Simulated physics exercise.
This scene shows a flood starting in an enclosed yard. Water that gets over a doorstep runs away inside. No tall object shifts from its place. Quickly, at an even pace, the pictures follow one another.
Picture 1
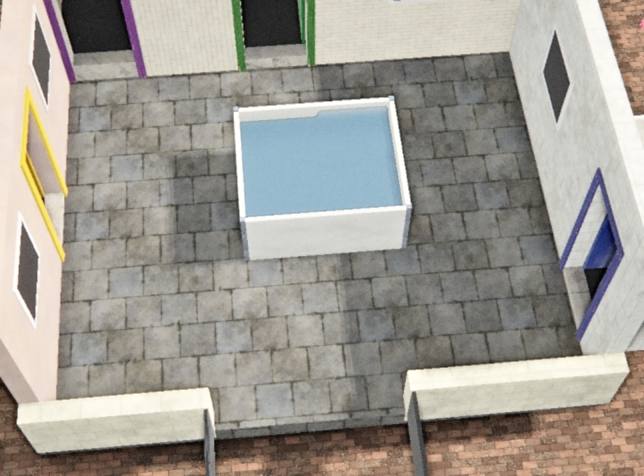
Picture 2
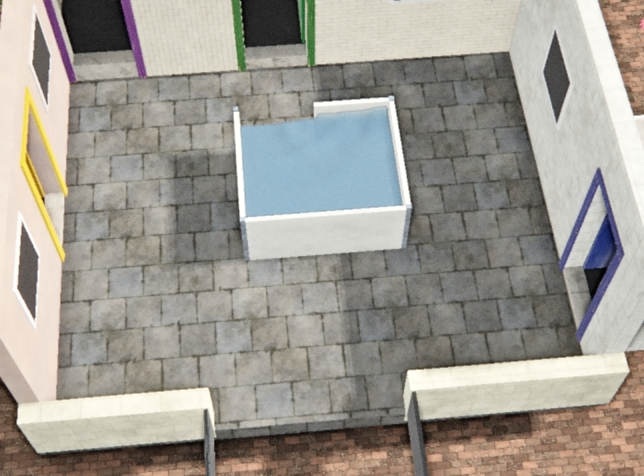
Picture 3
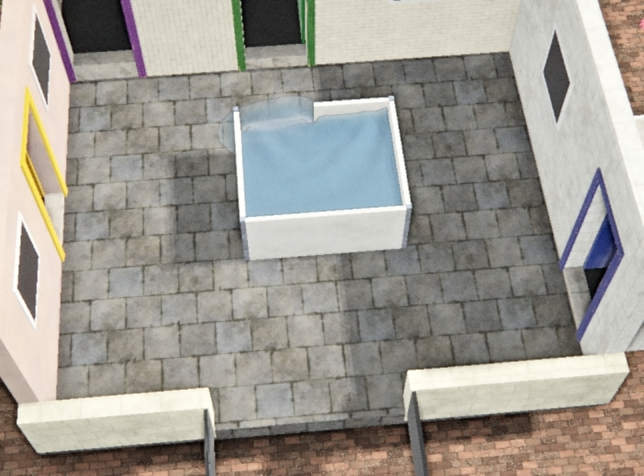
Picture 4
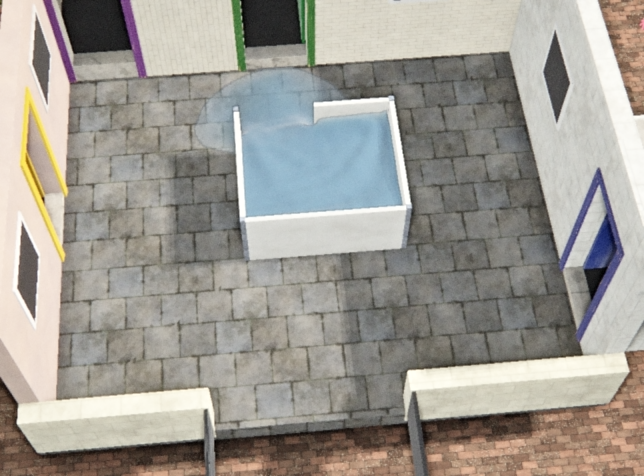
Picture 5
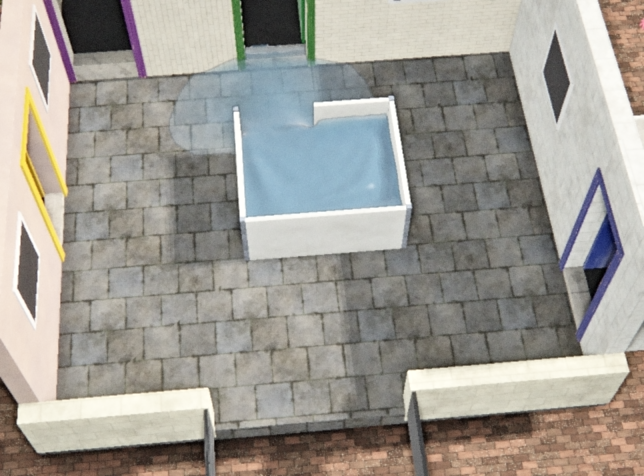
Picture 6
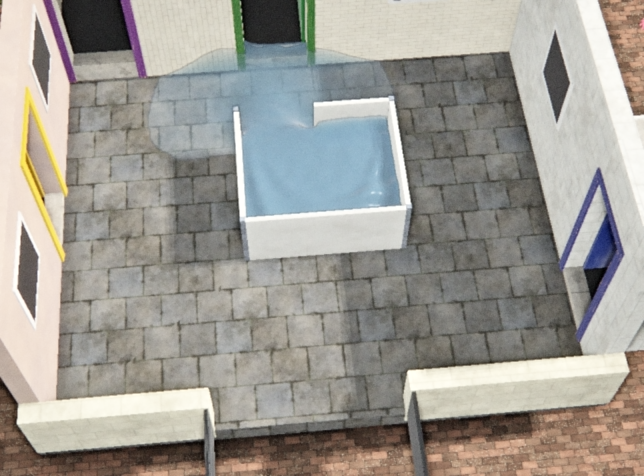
A walled yard paved with grey stone slabs is seen from high above, looking down at an angle. A white-sided rectangular tank of blue water stands in the middle, with purple- and green-framed doorways behind, a yellow-framed opening left and a blue-framed one right. Part of the tank's far wall disappears, and water pours through the gap, spreading thinly across the paving to the green doorway, while the view stays still.
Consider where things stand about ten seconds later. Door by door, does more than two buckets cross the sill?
At the end, purple door: Within the cap; yellow door: Within the cap; blue door: Within the cap; green door: Over the cap.
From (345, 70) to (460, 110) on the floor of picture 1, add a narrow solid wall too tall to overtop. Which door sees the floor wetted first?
Result: The green door.
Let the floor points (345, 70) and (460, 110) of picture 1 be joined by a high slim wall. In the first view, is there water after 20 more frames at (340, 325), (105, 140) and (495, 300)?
Log, spots one to three: Spared; swamped; spared.
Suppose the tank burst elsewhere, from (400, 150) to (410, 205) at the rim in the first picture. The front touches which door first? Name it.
The blue-painted one.
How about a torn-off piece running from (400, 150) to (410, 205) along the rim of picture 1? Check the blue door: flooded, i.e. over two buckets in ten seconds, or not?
Lab note - blue door breaks the limit.
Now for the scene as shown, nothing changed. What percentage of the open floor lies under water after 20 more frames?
Some 60 per cent.
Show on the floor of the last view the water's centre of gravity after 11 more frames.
Near (282, 151).
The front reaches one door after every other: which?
Answer - the blue one.
A moment on, water covers 20 % of the floor; the purple door wet at the sill, nothing in, the yellow door not reached, the blue door not reached, the green door far over two buckets in.
Next, water covers 30 % of the floor; the purple door under two buckets in, the yellow door wet at the sill, nothing in, the blue door not reached, the green door far over two buckets in.
Then, water covers 60 % of the floor; the purple door under two buckets in, the yellow door wet at the sill, nothing in, the blue door wet at the sill, nothing in, the green door far over two buckets in.
Later, water covers 90 % of the floor; the purple door under two buckets in, the yellow door wet at the sill, nothing in, the blue door wet at the sill, nothing in, the green door far over two buckets in.
In the end, water covers 100 % of the floor; the purple door under two buckets in, the yellow door wet at the sill, nothing in, the blue door wet at the sill, nothing in, the green door far over two buckets in.
